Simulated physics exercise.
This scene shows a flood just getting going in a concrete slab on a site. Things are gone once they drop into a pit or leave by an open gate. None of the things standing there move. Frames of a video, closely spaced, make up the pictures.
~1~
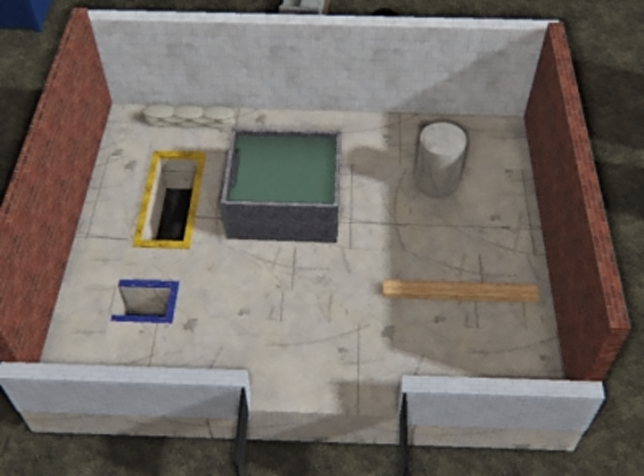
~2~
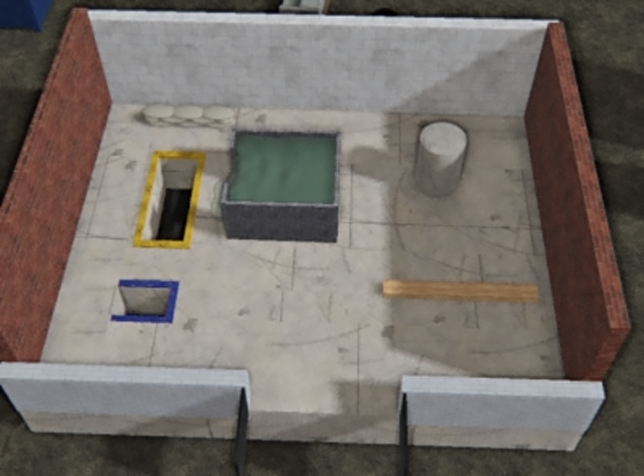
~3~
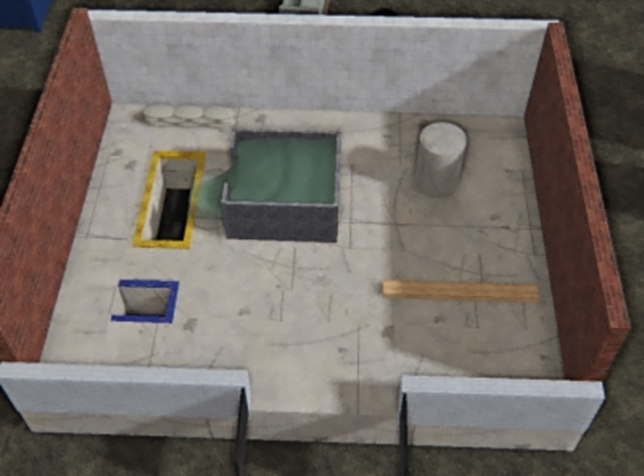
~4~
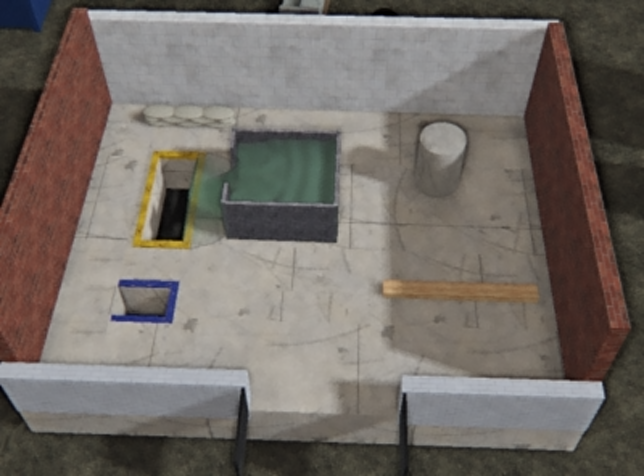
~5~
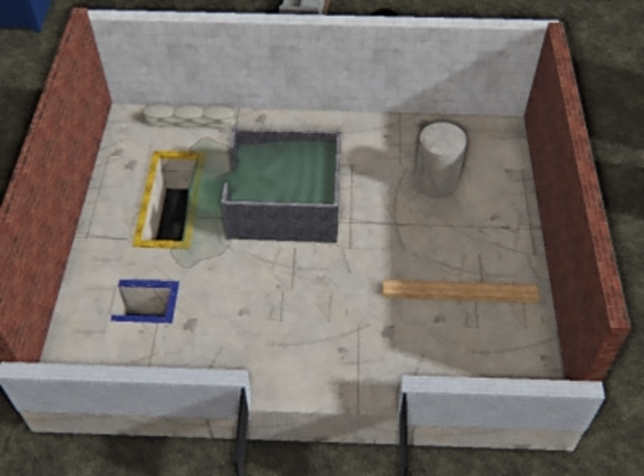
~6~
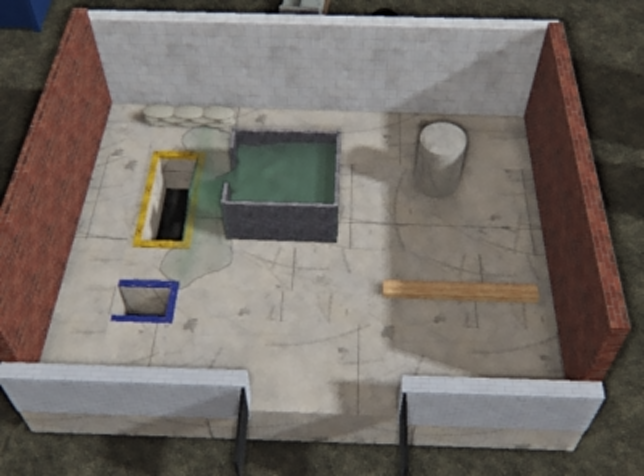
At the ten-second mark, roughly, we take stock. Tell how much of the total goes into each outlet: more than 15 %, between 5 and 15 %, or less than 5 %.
Gate: Short of five per cent. Yellow pit: Beyond fifteen per cent. Blue pit: Short of five per cent.
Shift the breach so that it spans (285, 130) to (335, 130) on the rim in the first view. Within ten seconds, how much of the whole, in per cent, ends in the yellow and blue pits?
Yellow about 2 %, blue about 6 %.
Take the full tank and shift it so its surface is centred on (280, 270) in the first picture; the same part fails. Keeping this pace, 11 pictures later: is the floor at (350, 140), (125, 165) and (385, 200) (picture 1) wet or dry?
Taking them as they were asked, they come out bone dry, soaked, bone dry.
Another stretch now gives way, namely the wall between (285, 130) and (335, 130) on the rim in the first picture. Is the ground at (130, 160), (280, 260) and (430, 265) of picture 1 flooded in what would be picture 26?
Listed in order, they come out sitting in a pool, without a puddle and without a puddle.
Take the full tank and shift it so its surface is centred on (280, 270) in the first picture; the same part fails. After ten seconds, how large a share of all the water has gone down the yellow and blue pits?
The yellow pit ends up with 8 per cent and the blue pit with 50 per cent.
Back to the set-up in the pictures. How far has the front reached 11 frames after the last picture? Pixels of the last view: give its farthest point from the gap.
By then the tip should be at about (134, 390).
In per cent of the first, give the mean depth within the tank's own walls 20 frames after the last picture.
Estimate: Close to 34 %.
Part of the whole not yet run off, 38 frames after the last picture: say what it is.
32 %.
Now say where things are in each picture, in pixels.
Still water in the open tank at (283, 169), in the first frame.
The front is at a hidden place, out from the gap at (234, 190), in the second frame.
The front is at (204, 175), out from the gap at (234, 191), in the third frame.
The front is at (207, 155), out from the gap at (234, 191), in the fourth frame.
The front is at (202, 143), out from the gap at (234, 191), in the fifth frame.
Water pours out at (234, 191) and has run to (198, 128), in the sixth frame.
A moment on, water covers 10 % of the floor; the gate 0 %, the yellow pit 26 %, the blue pit 1 %.
Next, water covers 5 % of the floor; the gate 0 %, the yellow pit 40 %, the blue pit 1 %.
Then, water covers 10 % of the floor; the gate 0 %, the yellow pit 54 %, the blue pit 1 %.
Later, water covers 15 % of the floor; the gate 0 %, the yellow pit 65 %, the blue pit 2 %.
In the end, water covers 25 % of the floor; the gate 0 %, the yellow pit 70 %, the blue pit 2 %.
